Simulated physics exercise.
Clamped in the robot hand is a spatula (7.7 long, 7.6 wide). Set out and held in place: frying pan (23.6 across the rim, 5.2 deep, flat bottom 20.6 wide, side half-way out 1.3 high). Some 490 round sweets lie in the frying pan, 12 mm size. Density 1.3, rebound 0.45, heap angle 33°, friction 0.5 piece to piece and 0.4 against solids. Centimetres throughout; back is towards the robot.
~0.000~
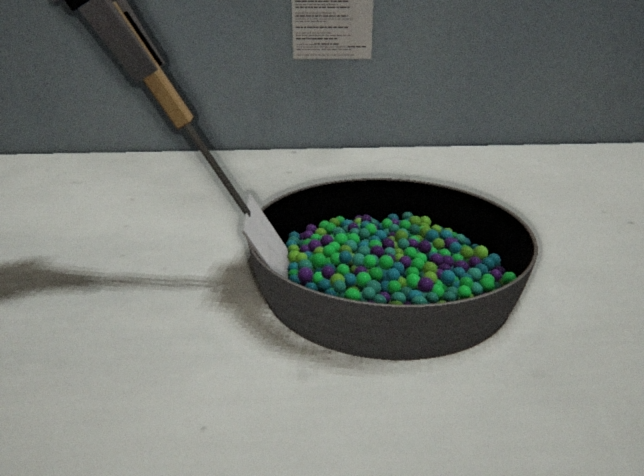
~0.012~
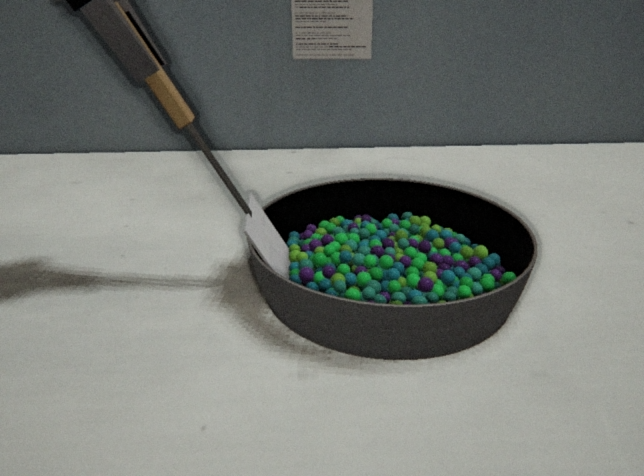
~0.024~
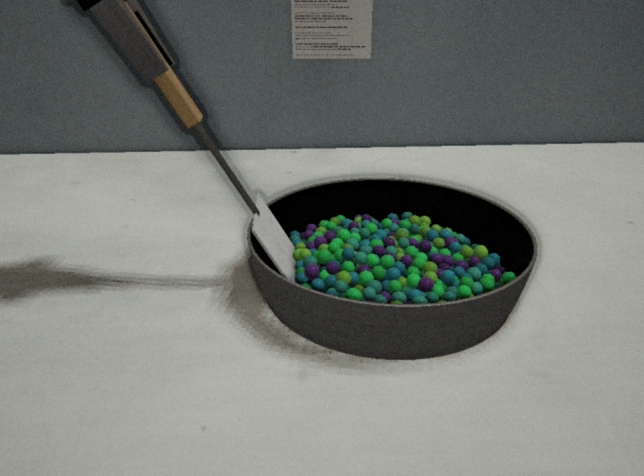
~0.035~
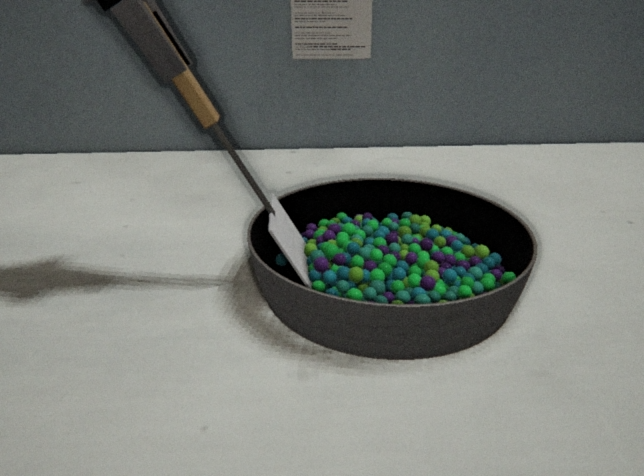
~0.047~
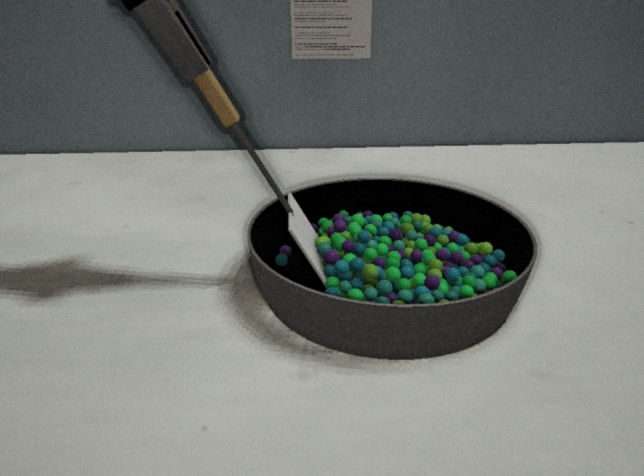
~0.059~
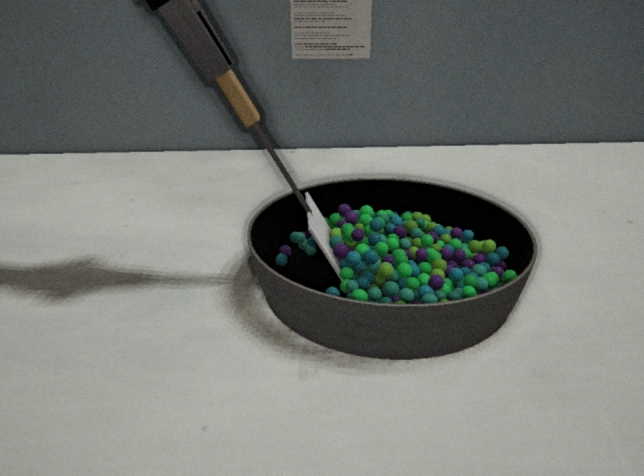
To begin with, a spatula clamped in a robot hand rests inside the left edge of a dark frying pan filled with green, blue and purple round sweets. The spatula then slides steadily right, pushing the heap slightly, and a few sweets appear behind its blade on the left.
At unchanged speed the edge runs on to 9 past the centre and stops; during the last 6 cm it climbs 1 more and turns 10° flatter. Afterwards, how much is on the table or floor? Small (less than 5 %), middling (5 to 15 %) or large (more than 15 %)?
A large share, more than 15 %, ends on the table or floor.
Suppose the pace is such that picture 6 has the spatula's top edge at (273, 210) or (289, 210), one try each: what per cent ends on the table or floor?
About 10 and 15 per cent.
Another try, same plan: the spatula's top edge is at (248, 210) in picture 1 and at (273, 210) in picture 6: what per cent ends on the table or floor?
Some 10 per cent.
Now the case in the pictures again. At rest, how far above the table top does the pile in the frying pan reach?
Some 6.0 cm.
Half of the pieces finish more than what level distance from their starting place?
Roughly 3 cm.
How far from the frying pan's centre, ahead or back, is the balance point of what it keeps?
Roughly 3.0 cm ahead.
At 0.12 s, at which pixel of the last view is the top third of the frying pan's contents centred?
Near (435, 232).
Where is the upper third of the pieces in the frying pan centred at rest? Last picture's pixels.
Near (474, 248).
After 0.09 s, sloping 61°, highest piece 9 above the table; 488 in the frying pan.
After 0.12 s, sloping 58°, highest piece 11 above the table; 486 in the frying pan, 2 on the blade or in flight.
After 0.33 s, sloping 51°, highest piece 9 above the table; 363 in the frying pan, 70 on the table or floor, 55 on the blade or in flight.
After 1.38 s, sloping 51°, highest piece 6 above the table; 360 in the frying pan, 128 on the table or floor.
In the end, 360 in the frying pan, 128 on the table or floor. That is 26 % on the table or floor.
